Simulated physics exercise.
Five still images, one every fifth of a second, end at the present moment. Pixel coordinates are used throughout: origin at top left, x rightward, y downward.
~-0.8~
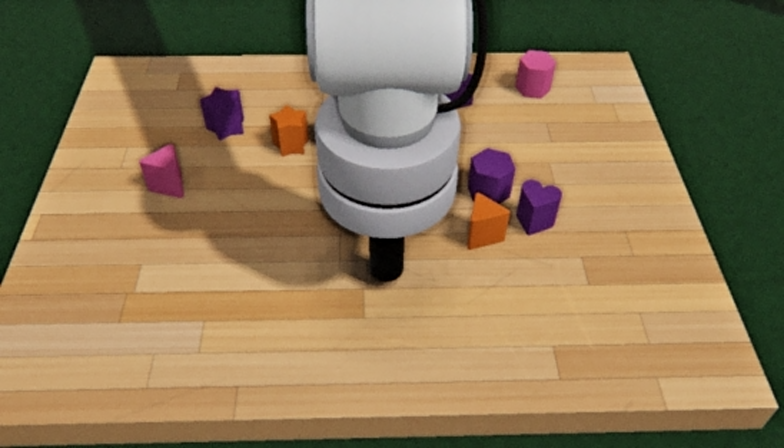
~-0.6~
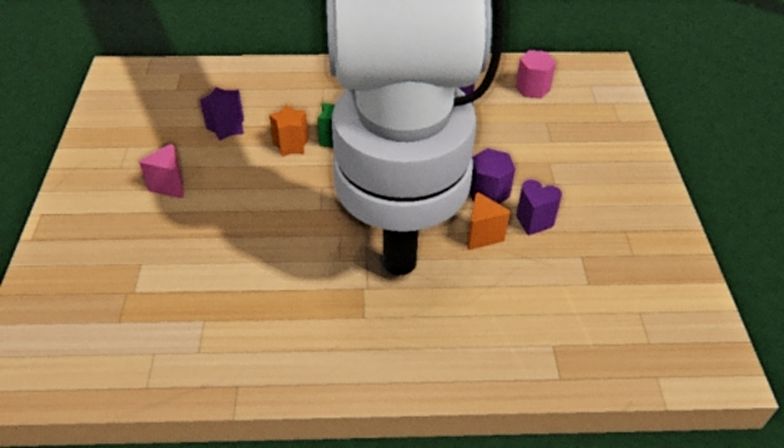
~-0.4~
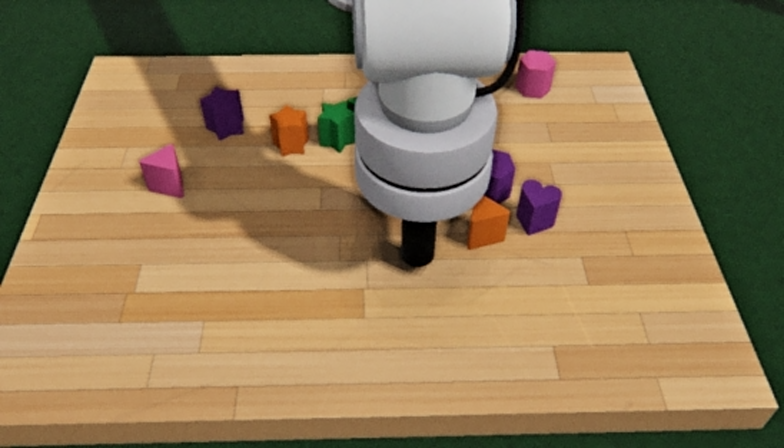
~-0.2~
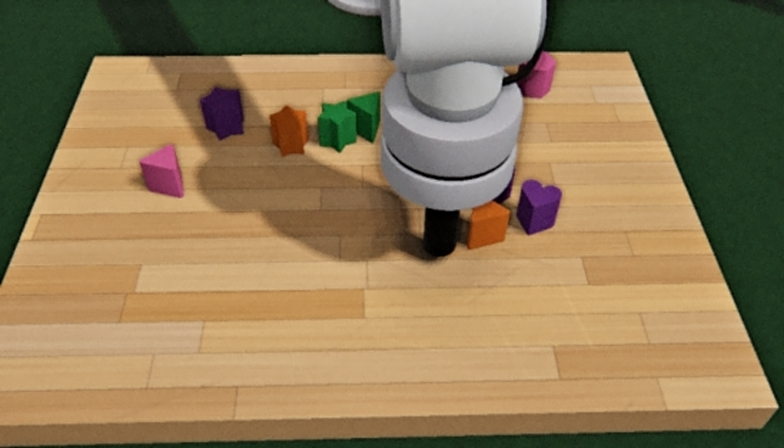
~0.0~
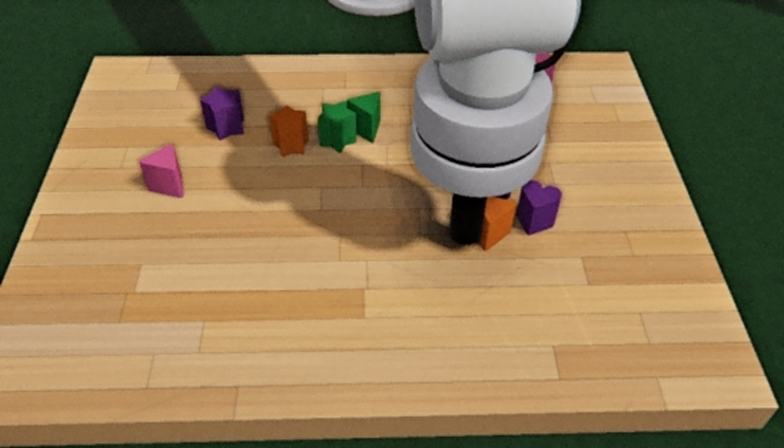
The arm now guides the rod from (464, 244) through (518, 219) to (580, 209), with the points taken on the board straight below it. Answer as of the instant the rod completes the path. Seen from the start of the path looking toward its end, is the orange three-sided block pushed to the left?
In short: Yes.
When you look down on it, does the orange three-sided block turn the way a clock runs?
Short answer: No.
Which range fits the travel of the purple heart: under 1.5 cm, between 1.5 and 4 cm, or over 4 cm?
Travel: Beyond 4 cm.
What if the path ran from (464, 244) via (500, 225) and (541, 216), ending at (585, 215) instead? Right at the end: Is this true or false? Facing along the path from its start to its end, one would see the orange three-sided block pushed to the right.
Verdict: False.
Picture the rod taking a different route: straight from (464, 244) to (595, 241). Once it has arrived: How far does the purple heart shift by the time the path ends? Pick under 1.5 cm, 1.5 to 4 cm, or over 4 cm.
Travels 1.5 to 4 cm.
On the path given first. One third of the way, rod (502, 215); orange three-sided block (530, 188), turned 15° anticlockwise; purple heart (564, 185), turned 30° clockwise.
Two thirds of the way, rod (541, 203); orange three-sided block (559, 168), turned 25° anticlockwise; purple heart (583, 185), turned 40° clockwise.
At the end, rod (583, 198); purple hexagonal block unmoved; orange three-sided block (573, 161), turned 75° anticlockwise; purple heart (621, 186), turned 40° clockwise.
